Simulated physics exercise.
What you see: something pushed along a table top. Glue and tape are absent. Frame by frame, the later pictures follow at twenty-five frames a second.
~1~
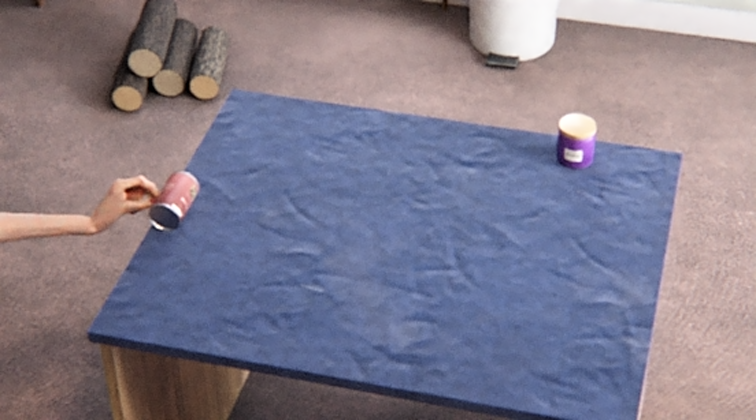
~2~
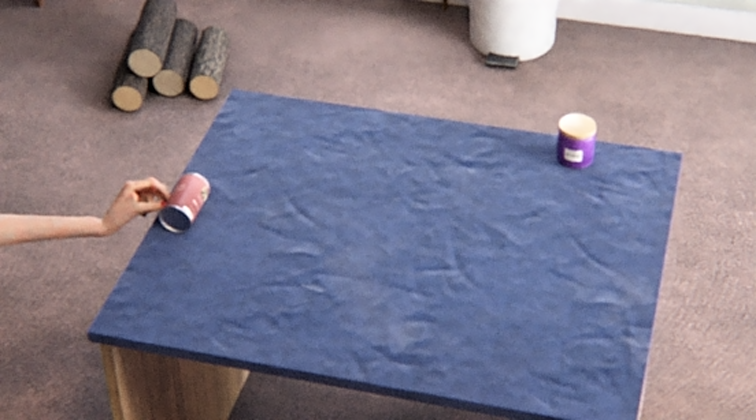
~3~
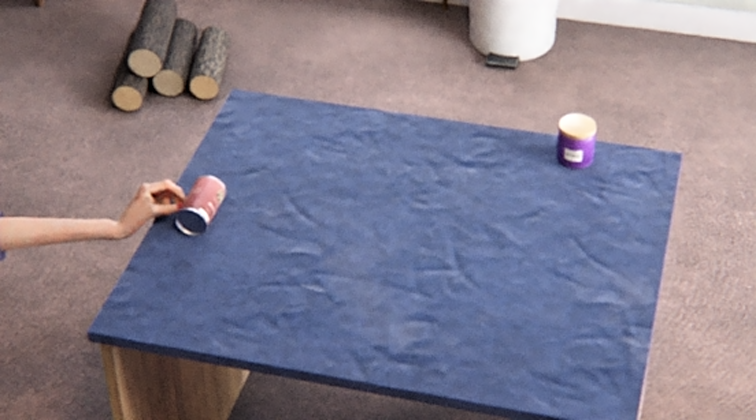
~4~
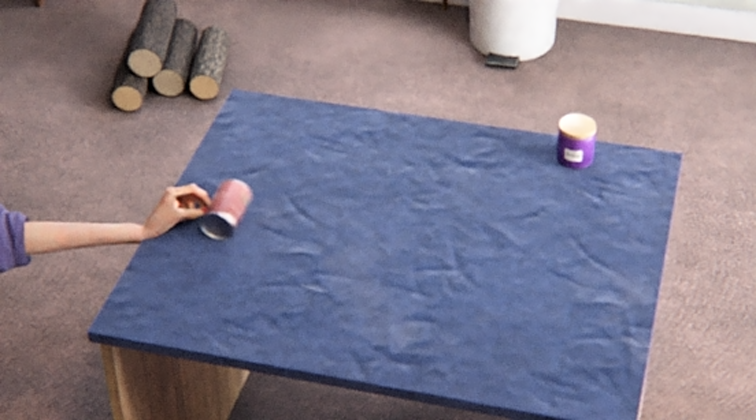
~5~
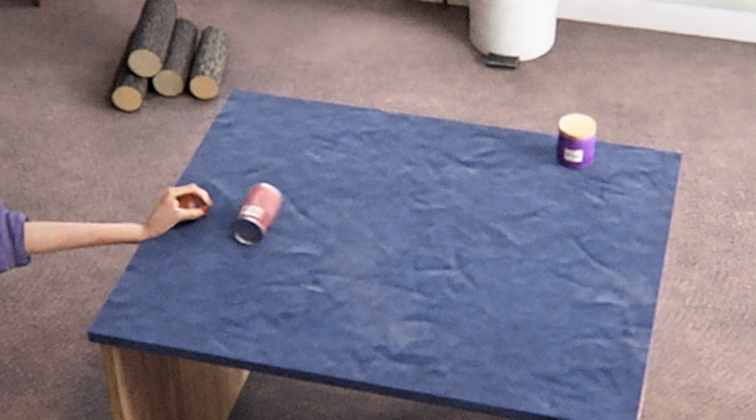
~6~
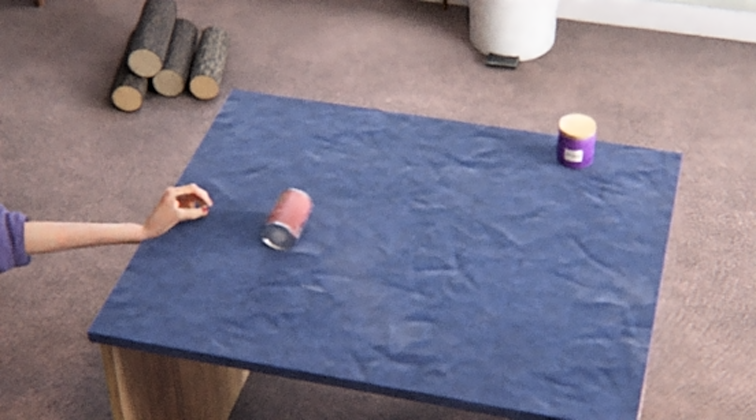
On a blue-covered table, a hand pushes a red tin and it rolls right.
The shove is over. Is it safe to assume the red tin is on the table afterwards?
It leaves the table.
Then, 0.20 s past the last view, red tin displaced well along near (438, 243).
Then, 0.50 s past the last view, red tin displaced well along near (662, 279).
Then, 0.90 s past the last view, red tin now off the table.
Finally, off the table, red tin.
